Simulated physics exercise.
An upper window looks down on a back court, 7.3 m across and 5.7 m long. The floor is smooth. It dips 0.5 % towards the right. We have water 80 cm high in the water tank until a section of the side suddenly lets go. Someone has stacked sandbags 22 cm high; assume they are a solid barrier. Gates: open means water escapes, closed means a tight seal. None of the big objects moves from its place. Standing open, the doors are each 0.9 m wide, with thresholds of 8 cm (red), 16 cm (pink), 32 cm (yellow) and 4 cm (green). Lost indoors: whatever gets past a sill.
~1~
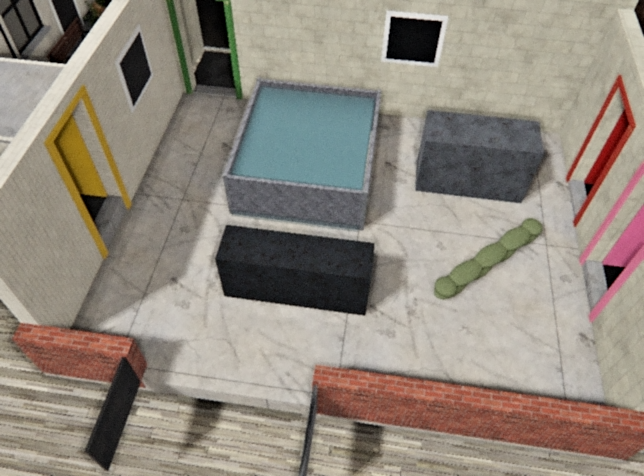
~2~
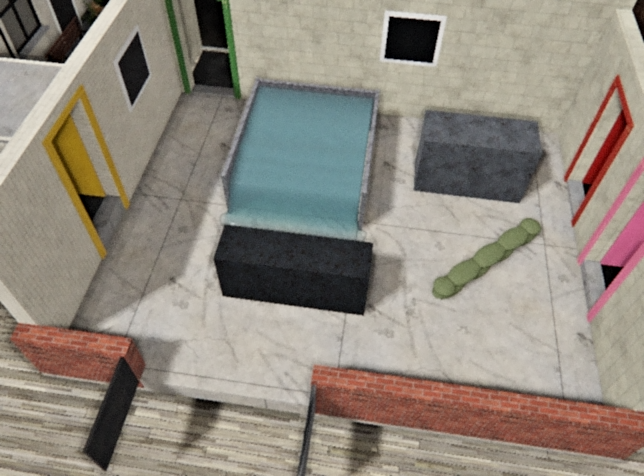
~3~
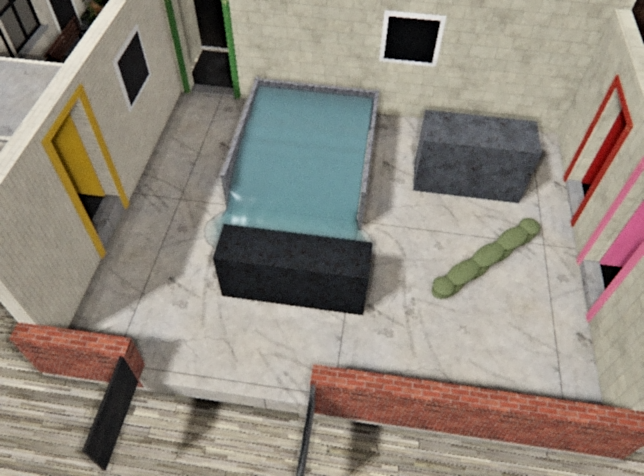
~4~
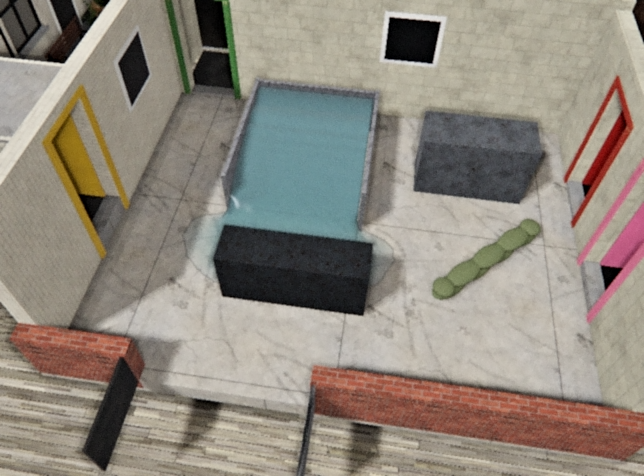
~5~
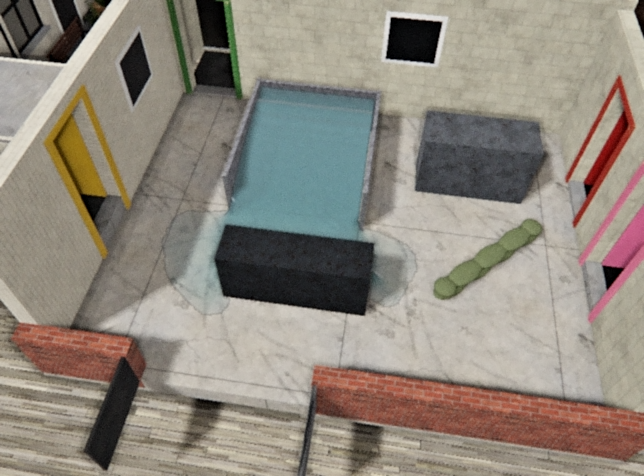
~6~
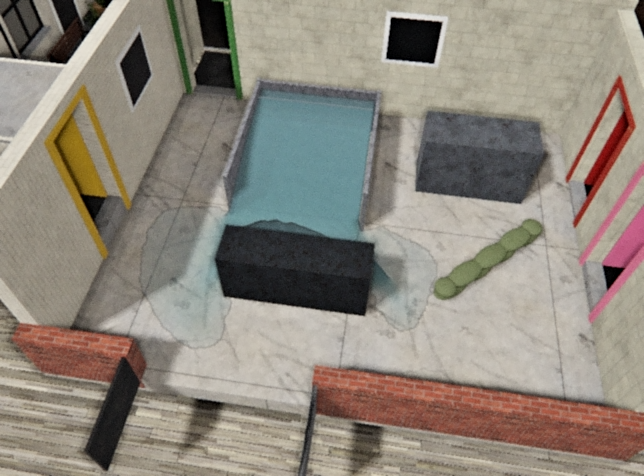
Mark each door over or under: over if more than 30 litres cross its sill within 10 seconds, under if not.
Marks: Red door: Over; pink door: Under; yellow door: Under; green door: Over.
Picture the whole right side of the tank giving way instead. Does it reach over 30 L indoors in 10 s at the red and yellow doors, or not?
Against that limit the red door gives a greater amount and the yellow door gives a lower amount.
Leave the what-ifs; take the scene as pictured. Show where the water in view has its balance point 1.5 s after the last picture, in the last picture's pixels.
Its balance point sits around (294, 229).
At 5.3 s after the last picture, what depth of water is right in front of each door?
Depths: Red door 11 cm, pink door 14 cm, yellow door 11 cm, green door 10 cm.
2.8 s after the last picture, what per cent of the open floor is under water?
70 %.
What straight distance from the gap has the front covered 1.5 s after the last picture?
About 5.2 m.
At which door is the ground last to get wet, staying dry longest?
The answer is the green door.
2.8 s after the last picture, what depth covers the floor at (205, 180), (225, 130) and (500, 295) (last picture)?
Depths: About 1, 2 and 1 centimetres.
Then, 0.7 s after the last picture water covers 30 % of the floor and is deepest (60 cm) near (293, 261); red door not reached, pink door not reached, yellow door 3 cm at the sill, 0 L in, green door not reached.
Then, 1.5 s after the last picture water covers 50 % of the floor and is deepest (42 cm) near (61, 350); red door 7 cm at the sill, 0 L in, pink door not reached, yellow door 34 cm at the sill, 0 L in, green door not reached.
Then, 2.8 s after the last picture water covers 70 % of the floor and is deepest (28 cm) near (500, 209); red door 18 cm at the sill, 100 L in, pink door 13 cm at the sill, 0 L in, yellow door 22 cm at the sill, 3 L in, green door 7 cm at the sill, 2 L in.
Then, 5.3 s after the last picture water covers 95 % of the floor and is deepest (22 cm) near (599, 431); red door 11 cm at the sill, 186 L in, pink door 14 cm at the sill, 2 L in, yellow door 11 cm at the sill, 4 L in, green door 10 cm at the sill, 59 L in.
Then, 9.3 s after the last picture water covers 95 % of the floor and is deepest (16 cm) near (544, 142); red door 12 cm at the sill, 221 L in, pink door 10 cm at the sill, 2 L in, yellow door 7 cm at the sill, 4 L in, green door 9 cm at the sill, 121 L in.
